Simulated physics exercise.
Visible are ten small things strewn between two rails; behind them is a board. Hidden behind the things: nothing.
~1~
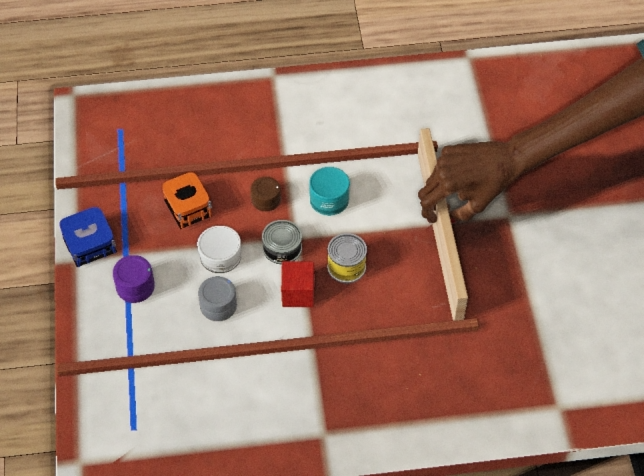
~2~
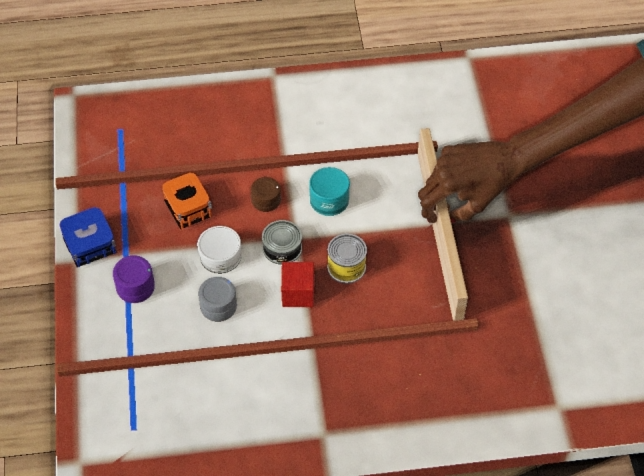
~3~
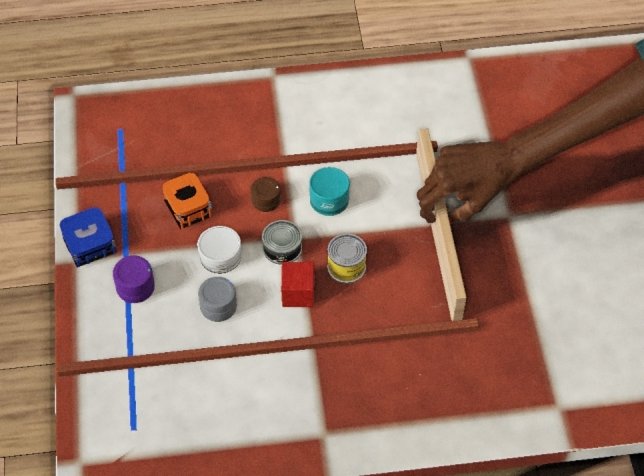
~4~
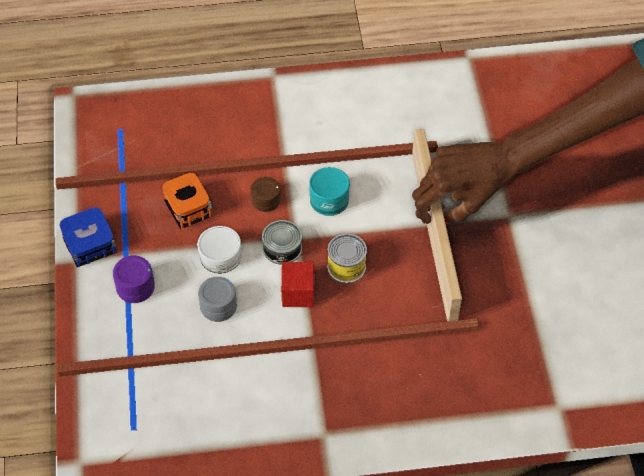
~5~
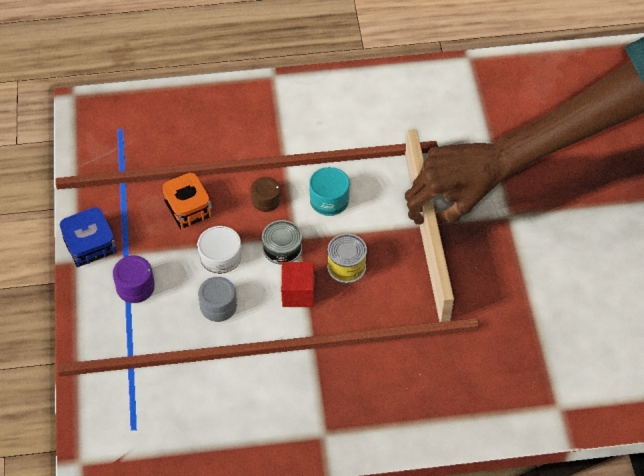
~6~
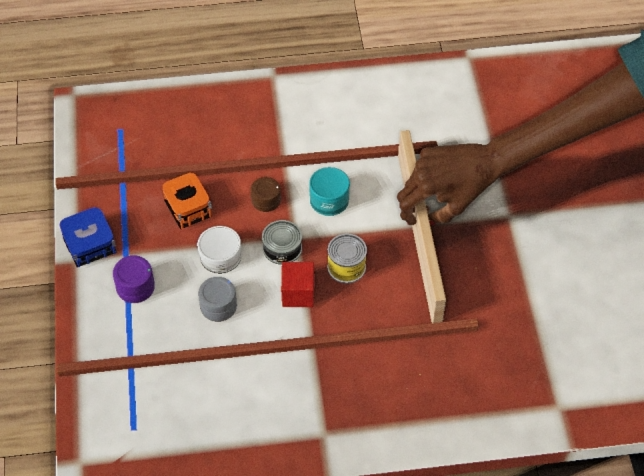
At first, a hand holds a wooden board upright at the right end of two rails, with small tins, lids and boxes scattered between them and a blue line at the left. The hand then slides the board slowly a short way left, while the objects stay still and untouched.
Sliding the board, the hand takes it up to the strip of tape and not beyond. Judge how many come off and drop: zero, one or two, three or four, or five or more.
Lost one or two.
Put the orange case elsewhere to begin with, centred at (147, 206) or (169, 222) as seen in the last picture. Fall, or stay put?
Order of tries: On, on.
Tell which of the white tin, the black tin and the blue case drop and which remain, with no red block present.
The white tin holds on, the black tin is kept, the blue case falls.
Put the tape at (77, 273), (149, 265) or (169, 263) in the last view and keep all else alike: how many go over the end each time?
5, 0, 0.
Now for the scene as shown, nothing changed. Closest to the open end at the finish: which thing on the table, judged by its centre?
That one is the purple lid.
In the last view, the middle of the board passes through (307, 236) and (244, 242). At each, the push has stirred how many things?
5 by the first point, 8 by the second.
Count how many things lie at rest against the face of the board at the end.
5 end up touching it.
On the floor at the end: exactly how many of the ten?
1.
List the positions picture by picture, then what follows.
The first picture shows blue case (88, 237); purple lid (134, 279); orange case (187, 200); board (441, 222); tape (126, 268).
The second picture shows purple lid (134, 279); white tin (220, 250).
The third picture shows orange case (187, 201); yellow pot (347, 259).
The fourth picture shows blue case (88, 237); brown lid (266, 194).
The fifth picture shows purple lid (134, 279); grey lid (218, 299).
The sixth picture shows blue case (88, 237); purple lid (134, 279); orange case (187, 201); board (421, 224); tape (126, 268).
Early on, none off yet; blue case at rest near (88, 237); purple lid at rest near (134, 279); orange case at rest near (187, 201).
Finally, the number that fall off is one or two; lost, blue case.
